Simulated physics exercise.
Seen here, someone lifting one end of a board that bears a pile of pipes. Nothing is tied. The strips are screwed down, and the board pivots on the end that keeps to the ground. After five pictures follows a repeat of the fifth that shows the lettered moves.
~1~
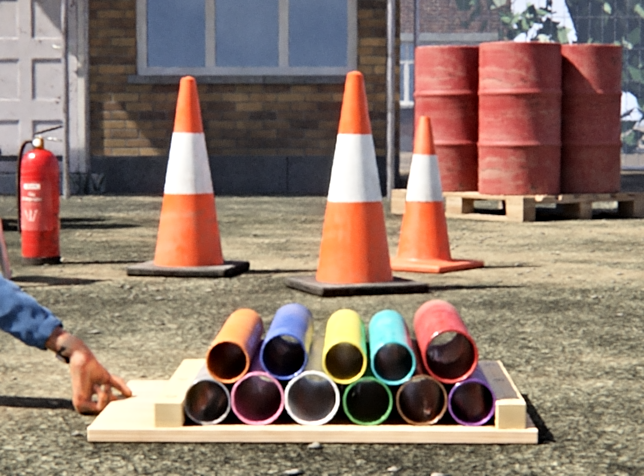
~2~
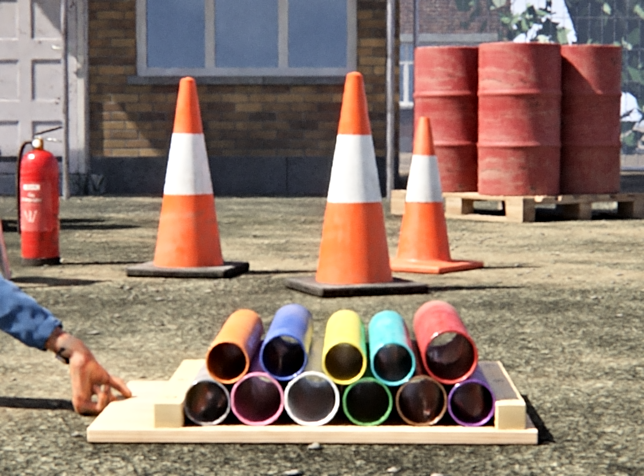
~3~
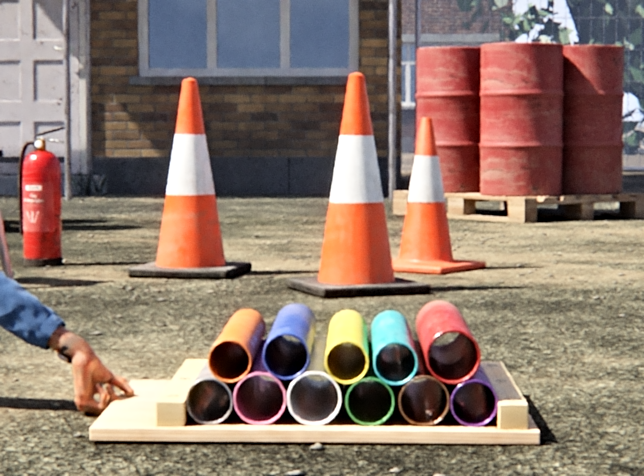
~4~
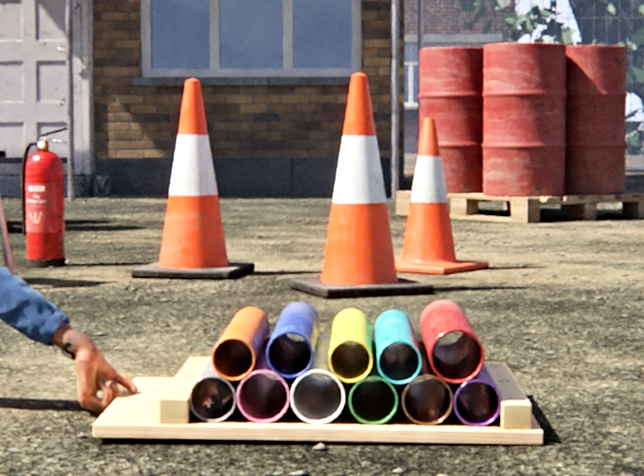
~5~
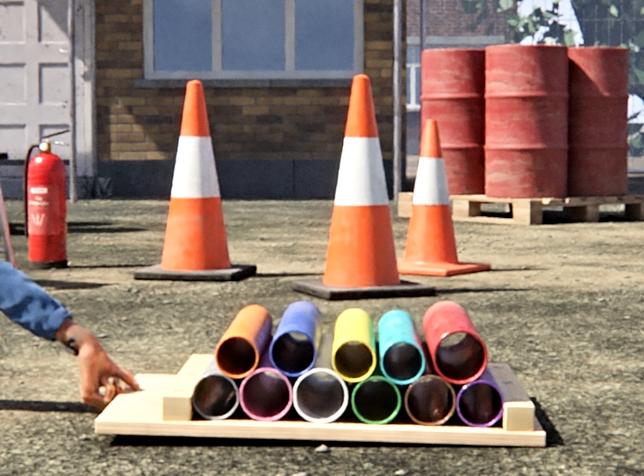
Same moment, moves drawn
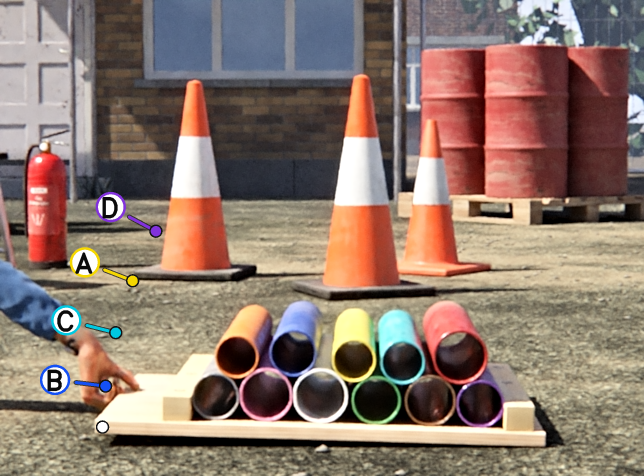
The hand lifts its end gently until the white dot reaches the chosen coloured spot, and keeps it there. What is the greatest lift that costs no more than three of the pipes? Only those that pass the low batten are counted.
D is the limit.
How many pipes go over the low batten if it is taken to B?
With B, none.
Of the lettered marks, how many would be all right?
Four of the four.
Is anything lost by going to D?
Yes, at D.
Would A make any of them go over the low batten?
No.
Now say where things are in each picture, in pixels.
In the first frame, brown pipe (422, 401); purple pipe (472, 403); blue pipe (284, 356).
In the second frame, blue pipe (284, 357); yellow pipe (344, 363).
In the third frame, board (318, 397); grey pipe (209, 401); pink pipe (260, 399); green pipe (370, 401).
In the fourth frame, board (321, 396); grey pipe (213, 399); pink pipe (264, 397).
In the fifth frame, board (324, 396); grey pipe (216, 396); pink pipe (266, 395).
On the copy, A at (132, 281); B at (105, 386); C at (116, 333); D at (156, 231); the white dot at (102, 427).
On D. First, board at 17°.
Then, board at 28°.
Finally, board at 28°, one over the low batten (red).
By contrast, A none over the low batten; B none over the low batten; C none over the low batten.
